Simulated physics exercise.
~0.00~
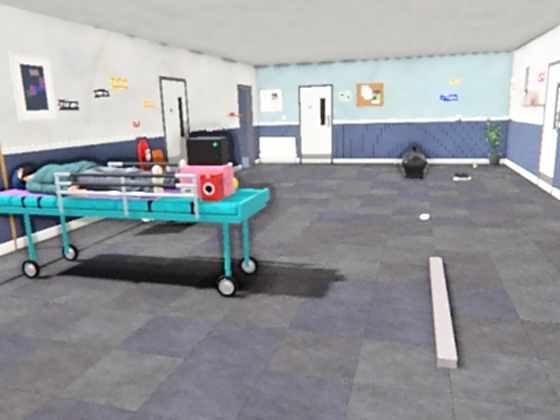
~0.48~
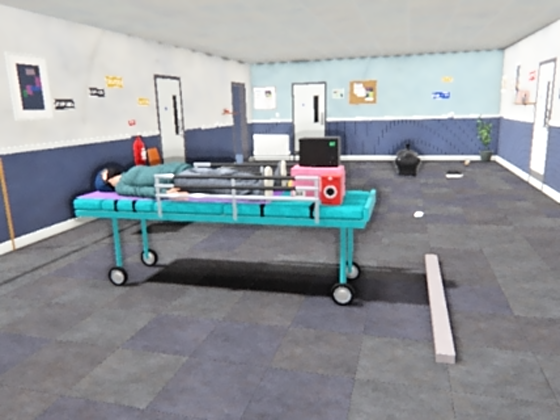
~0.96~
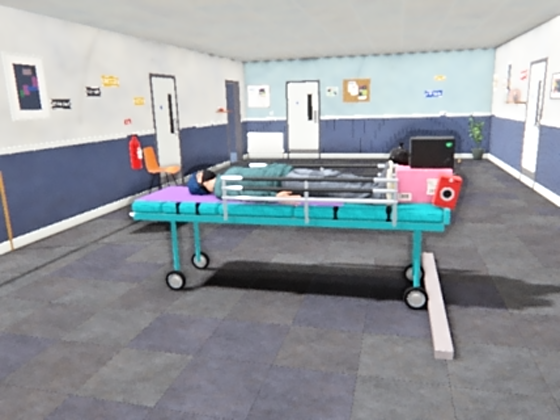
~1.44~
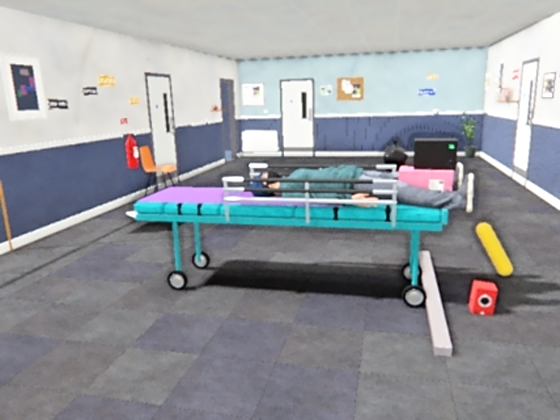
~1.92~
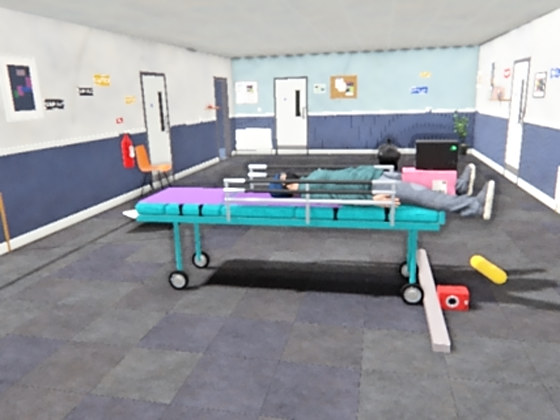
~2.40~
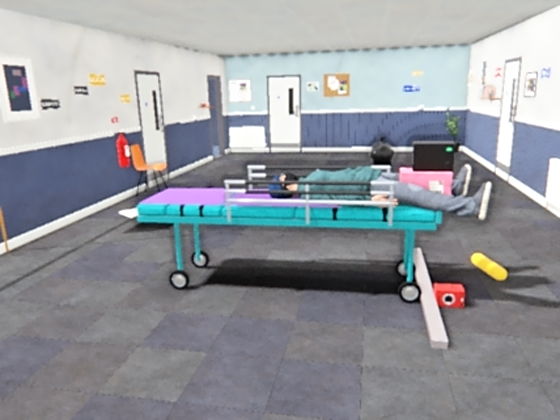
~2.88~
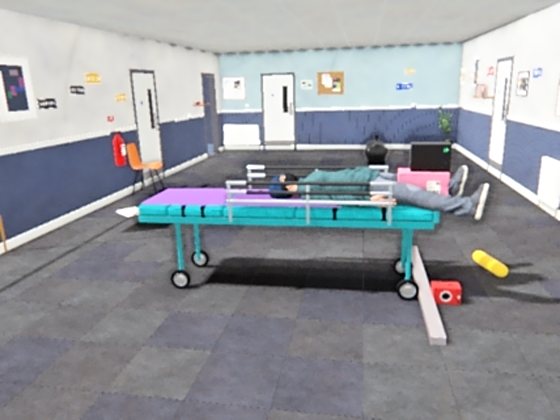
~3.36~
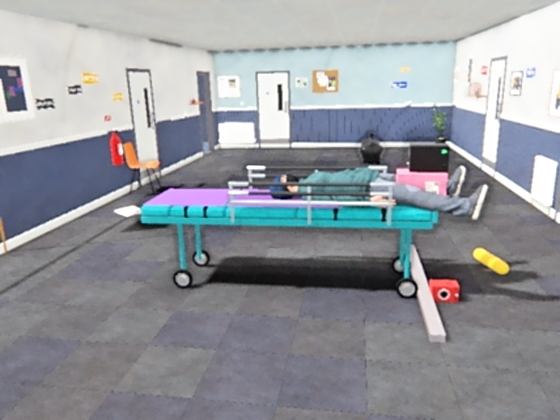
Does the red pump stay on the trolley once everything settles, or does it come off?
The red pump comes off. It drops past the right end of the trolley and ends up lying on its side on the floor near the sill.
